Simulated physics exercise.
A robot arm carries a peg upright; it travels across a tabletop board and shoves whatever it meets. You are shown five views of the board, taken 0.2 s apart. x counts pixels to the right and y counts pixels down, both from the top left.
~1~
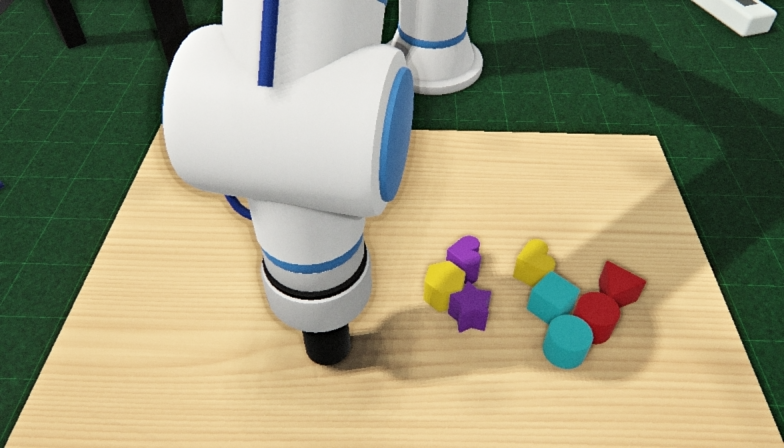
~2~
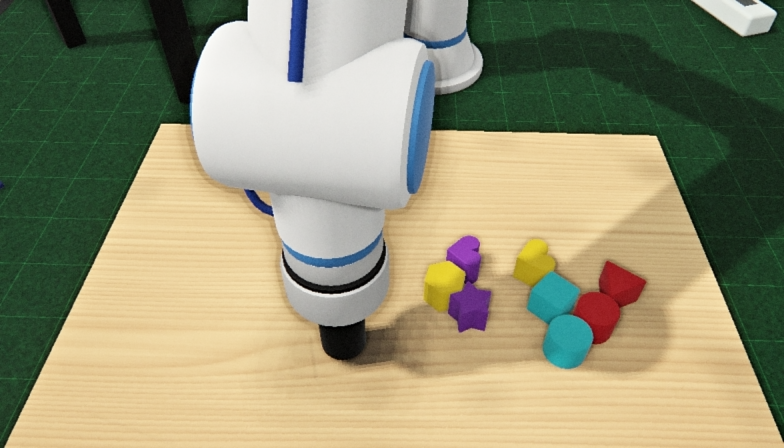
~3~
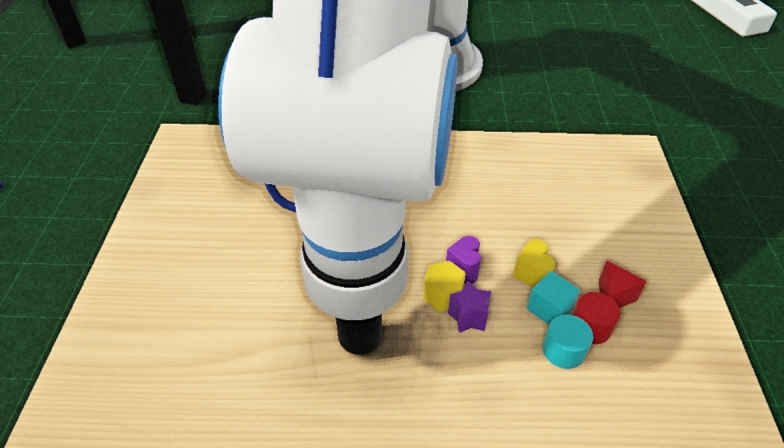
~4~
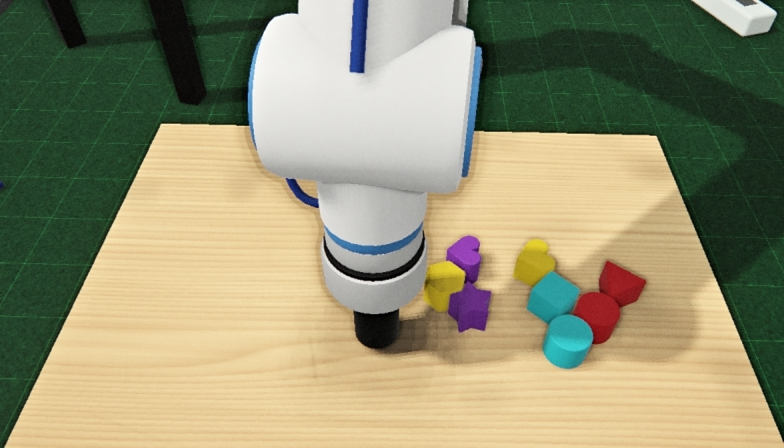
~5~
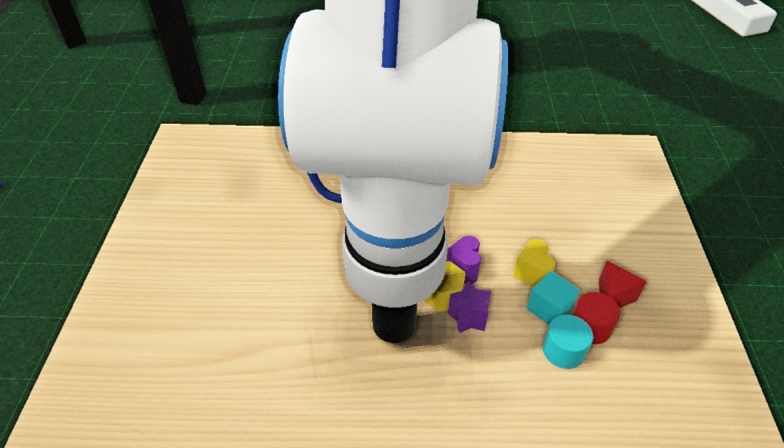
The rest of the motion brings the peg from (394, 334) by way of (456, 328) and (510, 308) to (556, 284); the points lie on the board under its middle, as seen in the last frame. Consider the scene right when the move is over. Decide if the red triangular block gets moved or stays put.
The red triangular block is moved.
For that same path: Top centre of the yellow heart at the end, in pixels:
Put as a pixel place, it's (562, 220).
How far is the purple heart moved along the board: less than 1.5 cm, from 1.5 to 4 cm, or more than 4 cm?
Below 1.5 cm.
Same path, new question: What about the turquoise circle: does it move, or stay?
At the moment the path ends, the turquoise circle still stands where it did.
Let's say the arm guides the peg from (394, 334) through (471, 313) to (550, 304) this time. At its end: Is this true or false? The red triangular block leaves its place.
The statement is true.
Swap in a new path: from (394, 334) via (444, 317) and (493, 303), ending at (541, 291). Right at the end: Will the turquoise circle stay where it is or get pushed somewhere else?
The block in question stays where it was by the end.
What follows on the original path. One third of the way, peg at (457, 319); purple star at (489, 293).
Two thirds of the way, peg at (513, 298); purple star at (541, 271), turned 15° anticlockwise; yellow heart at (543, 247), turned 15° anticlockwise; turquoise square piece at (579, 279), turned 35° clockwise.
At the end, peg at (559, 274); purple heart unmoved; purple star at (578, 243), turned 35° anticlockwise; yellow heart at (562, 220), turned 35° anticlockwise; turquoise square piece at (606, 270), turned 80° clockwise; turquoise circle unmoved; red triangular block at (636, 282), turned 25° clockwise.
